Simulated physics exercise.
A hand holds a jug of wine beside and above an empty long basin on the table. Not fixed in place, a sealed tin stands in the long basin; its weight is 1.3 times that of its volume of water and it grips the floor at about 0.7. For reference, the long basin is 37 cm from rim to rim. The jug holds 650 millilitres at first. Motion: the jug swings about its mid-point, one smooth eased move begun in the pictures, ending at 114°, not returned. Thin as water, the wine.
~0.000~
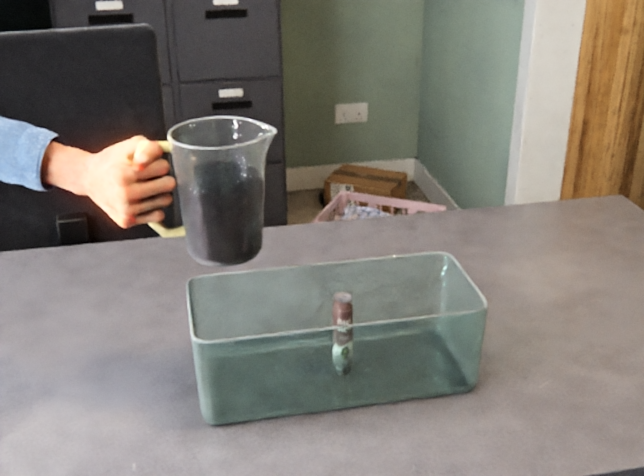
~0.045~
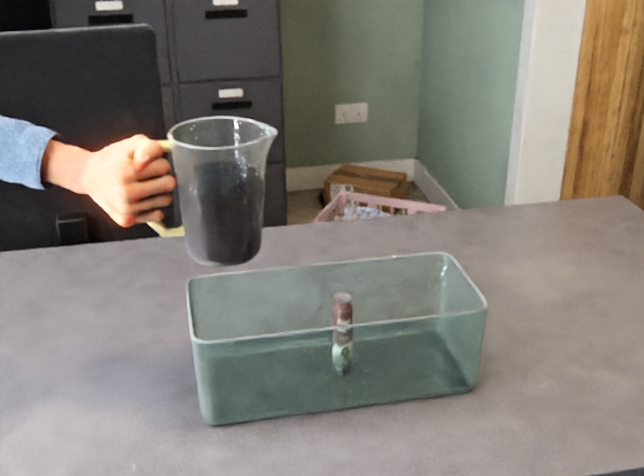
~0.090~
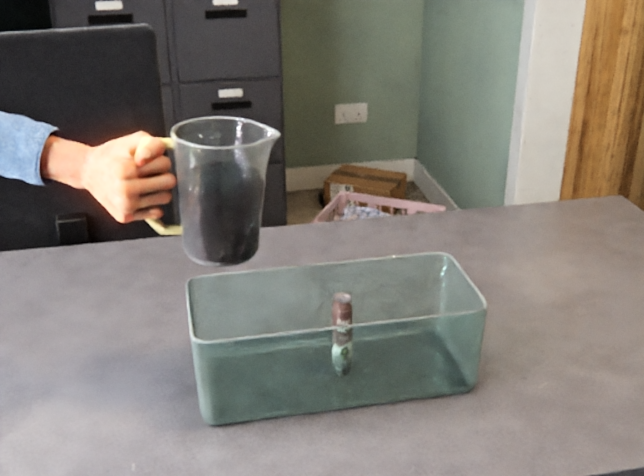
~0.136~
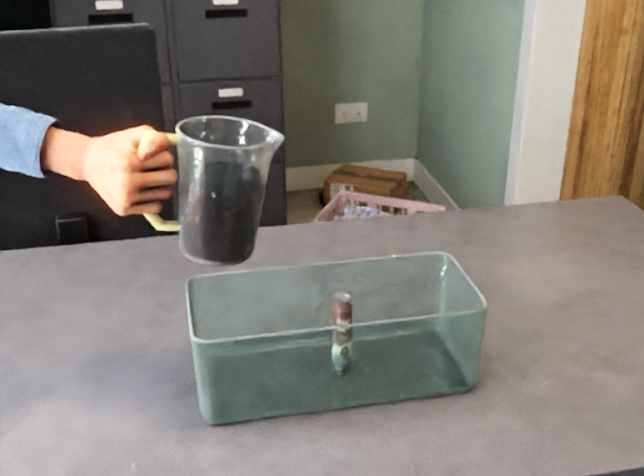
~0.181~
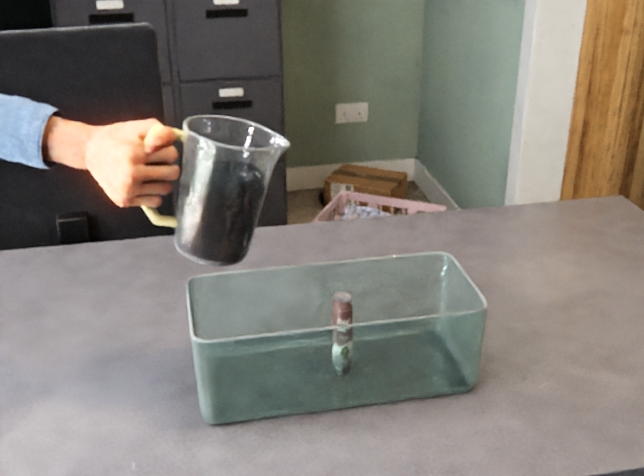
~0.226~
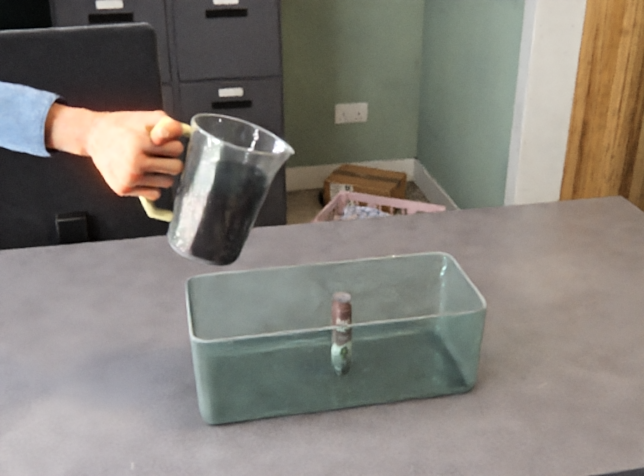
In this clip, a hand at the left holds a glass jug of dark liquid above a long glass basin with a small upright object, then gradually tilts the jug to the right, its base swinging slightly left.
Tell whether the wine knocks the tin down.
The wine knocks it down.
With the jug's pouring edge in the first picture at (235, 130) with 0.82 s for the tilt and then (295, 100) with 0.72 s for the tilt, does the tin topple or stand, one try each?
Try 1: Still standing; try 2: Tipped over.
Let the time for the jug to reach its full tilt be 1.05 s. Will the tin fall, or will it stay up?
The tin would overturn.
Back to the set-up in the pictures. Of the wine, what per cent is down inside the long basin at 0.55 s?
Close to 0 in a hundred.
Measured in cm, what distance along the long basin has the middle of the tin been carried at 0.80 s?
Estimate: Around 1 cm.
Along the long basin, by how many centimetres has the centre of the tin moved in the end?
All told, the tin's centre has moved close to 11.0 cm.
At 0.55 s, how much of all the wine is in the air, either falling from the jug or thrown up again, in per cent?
I'd say close to 14 per cent.
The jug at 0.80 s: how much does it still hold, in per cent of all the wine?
Around 22 in a hundred is still there.
By 0.55 s the tilt is 87° and 85 per cent is still to pour; the tin stands where it began.
By 0.80 s the tilt is 114° and 21 per cent is still to pour; the tin leans 6°.
By 1.05 s the tilt is 114° and 0 per cent is still to pour; the tin lies on its side.
By 1.32 s the tilt is 114° and 0 per cent is still to pour; the tin lies on its side.
At rest the tin lies on its side.
